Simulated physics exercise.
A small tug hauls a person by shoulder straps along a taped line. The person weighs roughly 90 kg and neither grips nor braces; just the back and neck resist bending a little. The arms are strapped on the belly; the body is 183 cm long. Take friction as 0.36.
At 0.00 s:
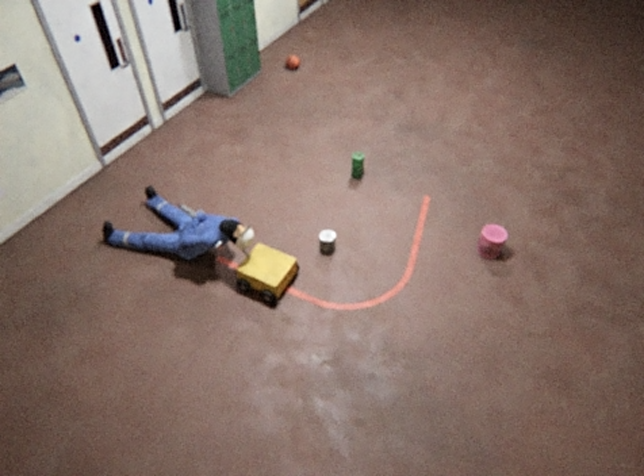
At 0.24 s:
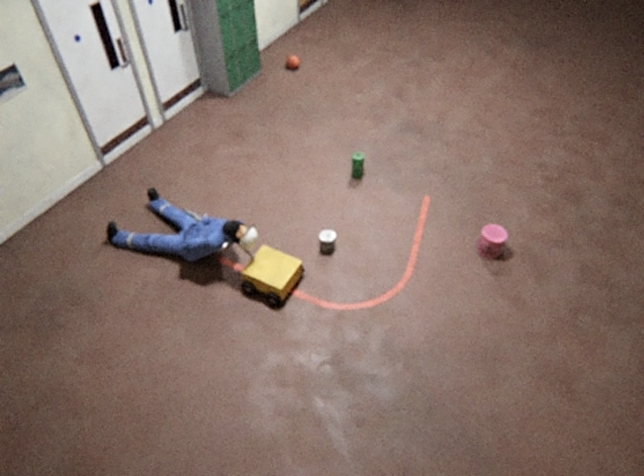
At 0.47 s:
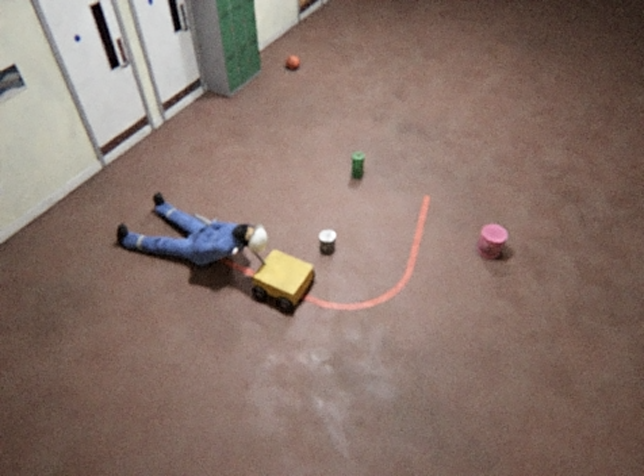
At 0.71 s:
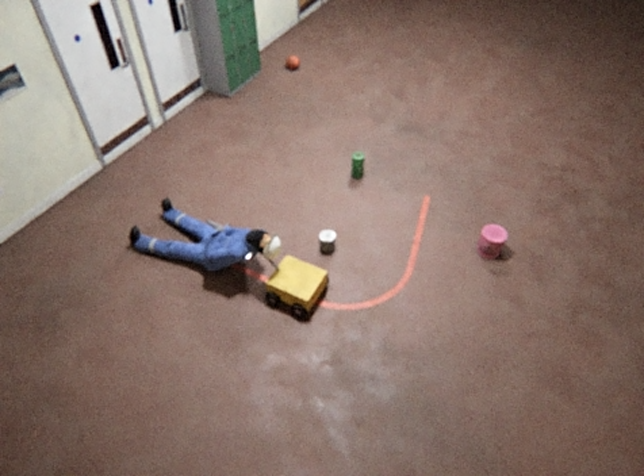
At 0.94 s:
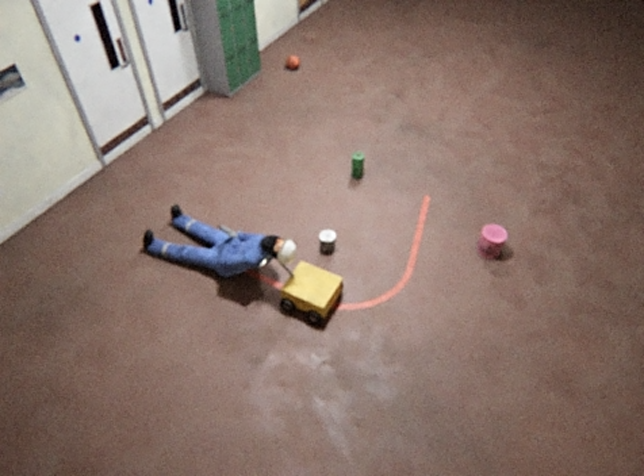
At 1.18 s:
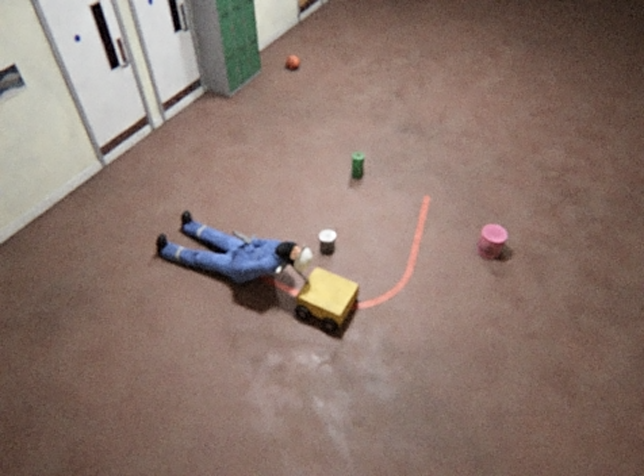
A small yellow cart drags a limp figure in blue along a curved red line.
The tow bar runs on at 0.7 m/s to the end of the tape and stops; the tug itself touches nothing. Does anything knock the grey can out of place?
In the end the grey can holds its spot.
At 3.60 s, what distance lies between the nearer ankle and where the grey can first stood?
About 50 cm.
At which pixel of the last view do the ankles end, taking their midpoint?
Around (375, 265).
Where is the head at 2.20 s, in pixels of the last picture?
Around (373, 274).
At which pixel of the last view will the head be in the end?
Around (436, 149).
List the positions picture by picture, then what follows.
In the first picture, grey can (327, 242), pink bucket (491, 242), end of the tape (428, 197).
In the second picture, grey can (327, 242), pink bucket (491, 242); tow bar 6 cm along the tape.
In the third picture, grey can (327, 242), pink bucket (491, 242); tow bar 18 cm along the tape.
In the fourth picture, grey can (327, 242), pink bucket (491, 242); tow bar 33 cm along the tape.
In the fifth picture, grey can (327, 242), pink bucket (491, 242); tow bar 49 cm along the tape.
In the sixth picture, grey can (327, 242), pink bucket (491, 242), end of the tape (428, 197); tow bar 65 cm along the tape.
After 2.20 s the grey can is where it stood, near (327, 242) in the last picture's view; the nearer ankle is 92 cm from that spot.
After 2.90 s the grey can is where it stood, near (327, 242) in the last picture's view; the pink bucket where it stood; the nearer ankle is 66 cm from that spot.
After 3.60 s the grey can is where it stood, near (327, 242) in the last picture's view; the pink bucket where it stood; the nearer ankle is 50 cm from that spot.
After 4.40 s the grey can is where it stood, near (327, 242) in the last picture's view; the nearer ankle is 36 cm from that spot.
By 5.2 s, grey can stays put; pink bucket stays put; green post stays put.
